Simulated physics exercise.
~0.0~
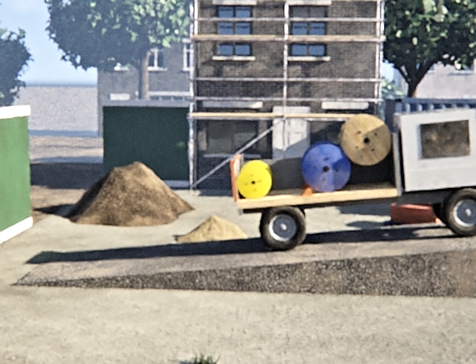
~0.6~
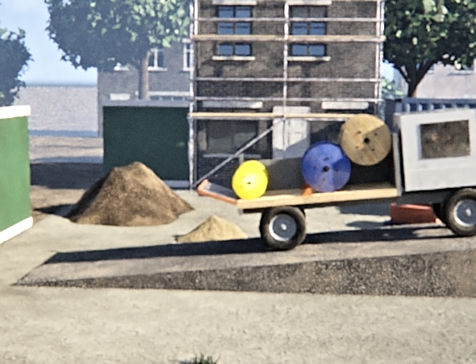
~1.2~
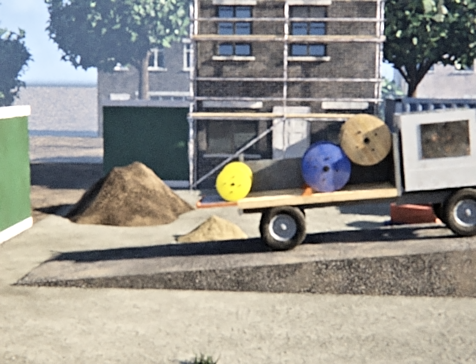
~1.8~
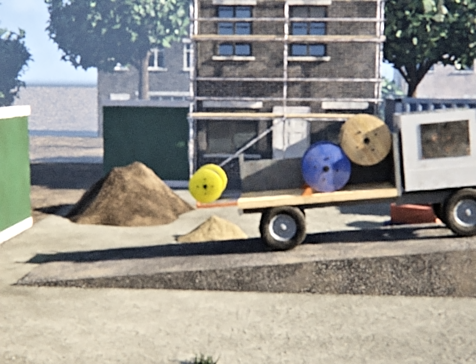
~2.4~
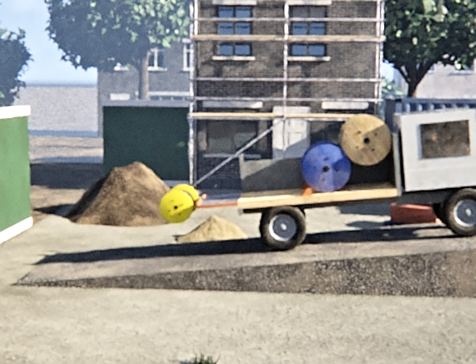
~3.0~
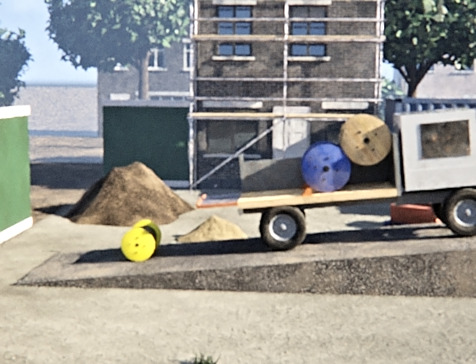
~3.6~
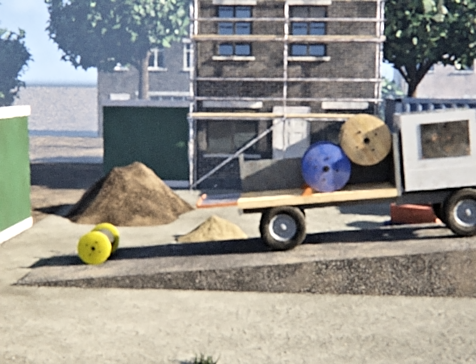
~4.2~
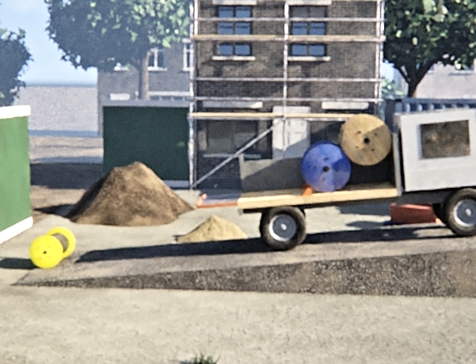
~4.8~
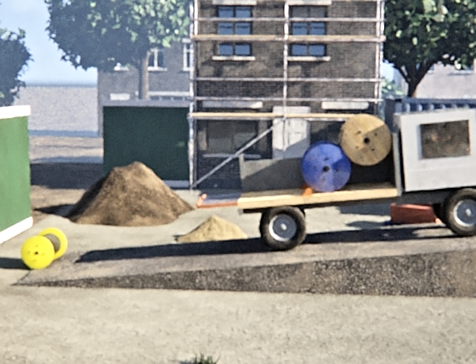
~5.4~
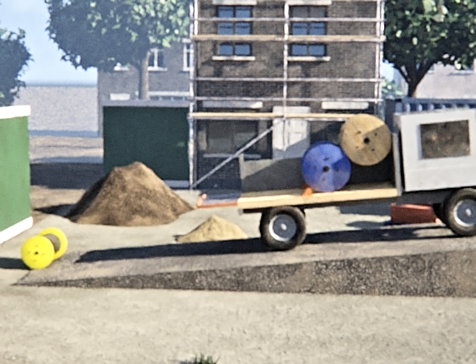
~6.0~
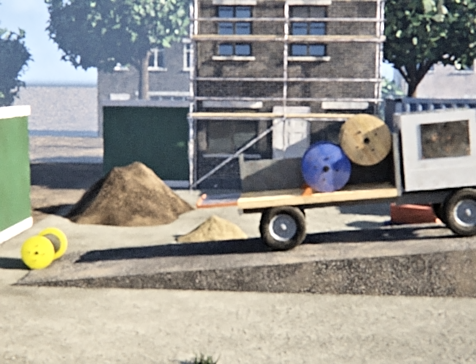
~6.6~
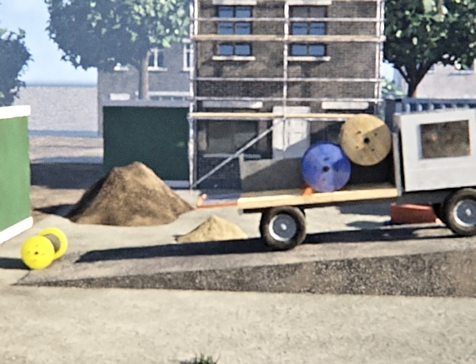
A yellow cable reel rolled left off the back of a sloping truck bed as the tailgate swung down, dropped to the ground and rolled on downhill, stopping near the green wall, while the blue and brown reels stayed aboard.
